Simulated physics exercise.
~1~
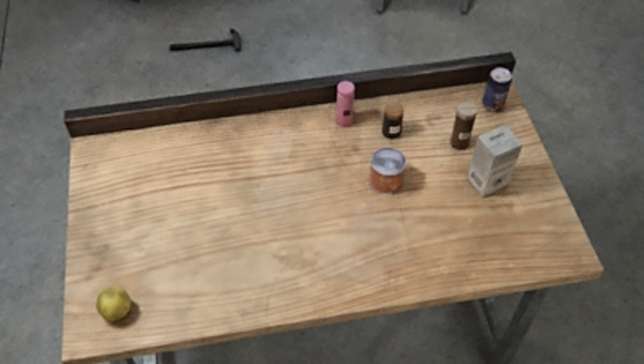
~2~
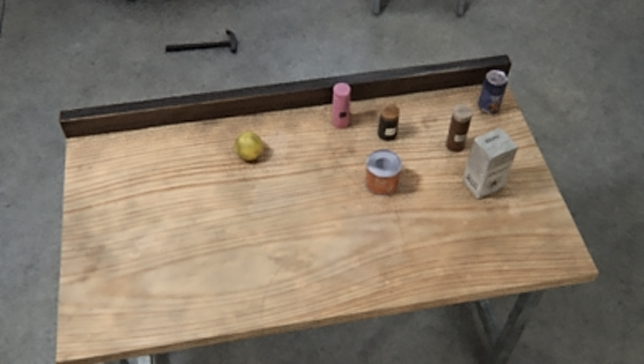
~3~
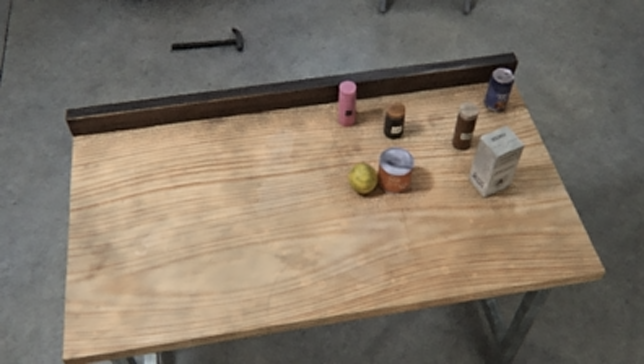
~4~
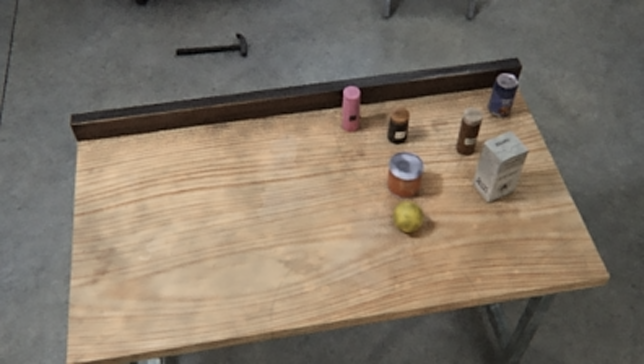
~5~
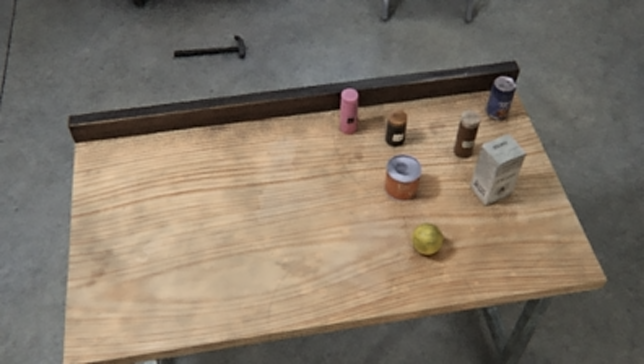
In the video, a yellow ball moves from the near left of a wooden table toward the raised far edge, then heads right and meets an orange tin, which shifts slightly. The ball continues toward the near side and ends on the table, the other containers still standing.
